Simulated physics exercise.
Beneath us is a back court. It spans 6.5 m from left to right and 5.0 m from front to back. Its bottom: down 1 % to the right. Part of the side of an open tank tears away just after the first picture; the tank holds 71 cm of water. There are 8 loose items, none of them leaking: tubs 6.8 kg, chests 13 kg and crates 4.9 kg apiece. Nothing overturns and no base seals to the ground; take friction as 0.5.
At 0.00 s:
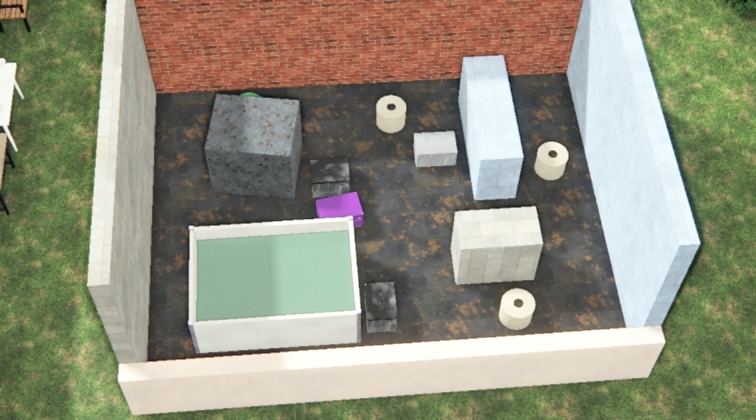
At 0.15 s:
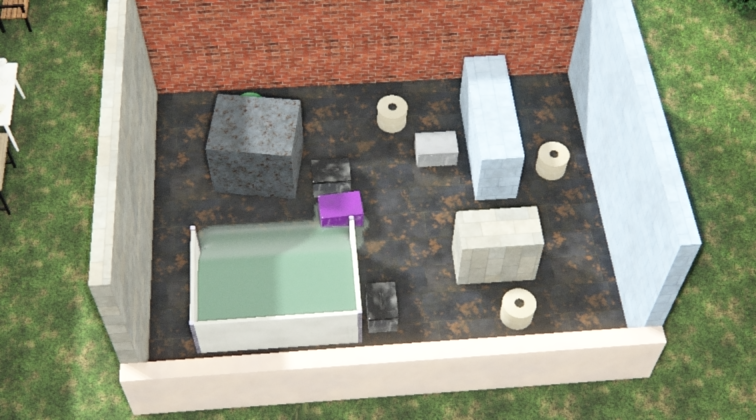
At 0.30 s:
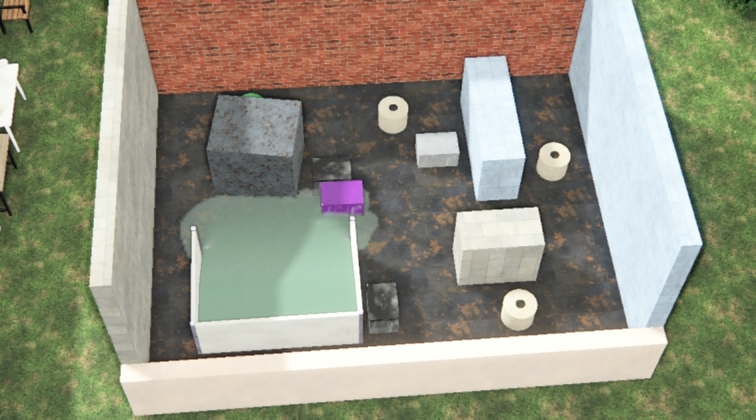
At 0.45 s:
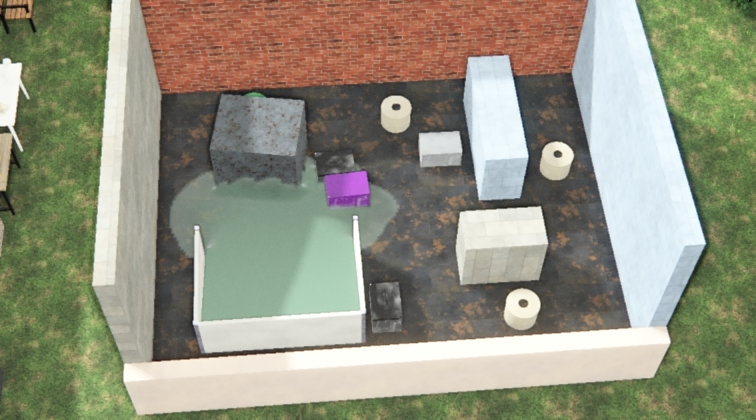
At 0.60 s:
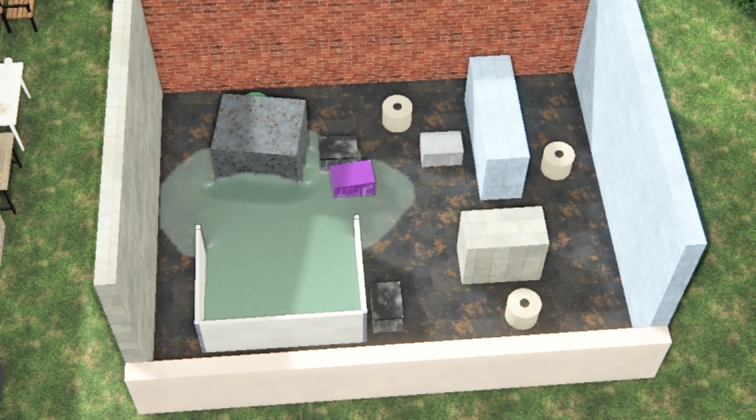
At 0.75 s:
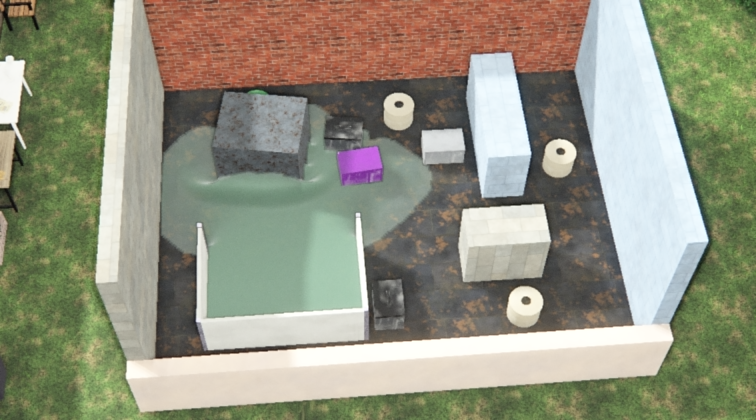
Green water spreading from the open side of a white-walled tank across a walled courtyard, pushing a purple crate away among blocks.
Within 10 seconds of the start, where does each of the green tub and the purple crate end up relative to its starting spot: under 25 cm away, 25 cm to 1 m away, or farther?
By the end: Green tub - farther than 1 m away; purple crate - farther than 1 m away.
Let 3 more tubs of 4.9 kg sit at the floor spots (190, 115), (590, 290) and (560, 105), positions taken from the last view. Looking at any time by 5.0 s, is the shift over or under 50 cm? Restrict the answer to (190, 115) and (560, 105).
In that order: More, more.
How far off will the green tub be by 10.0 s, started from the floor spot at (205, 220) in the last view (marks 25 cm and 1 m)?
Outcome: It is taken a long way.
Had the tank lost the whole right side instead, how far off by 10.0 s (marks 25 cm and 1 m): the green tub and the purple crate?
Log: Green tub large displacement; purple crate small displacement.
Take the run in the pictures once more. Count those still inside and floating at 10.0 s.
Count at that moment: 8.
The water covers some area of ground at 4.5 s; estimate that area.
About 25 m2 is covered.
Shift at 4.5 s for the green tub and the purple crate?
Shifts by then: Around 30 and 250 cm.
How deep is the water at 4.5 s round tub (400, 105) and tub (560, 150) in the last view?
5 and 5 cm.
After 2.0 s the green tub is near (256, 102), 0.0 m from its start, aground; the purple crate is near (447, 91), 2.5 m from its start, afloat; 4 afloat.
After 4.5 s the green tub is near (268, 110), 0.3 m from its start, afloat; the purple crate is near (447, 95), 2.4 m from its start, afloat; 5 afloat.
After 7.0 s the green tub is near (342, 81), 1.3 m from its start, afloat; the purple crate is near (454, 135), 2.0 m from its start, afloat; 8 afloat.
After 10.0 s the green tub is near (443, 108), 2.8 m from its start, afloat; the purple crate is near (446, 194), 1.4 m from its start, afloat; 8 afloat.
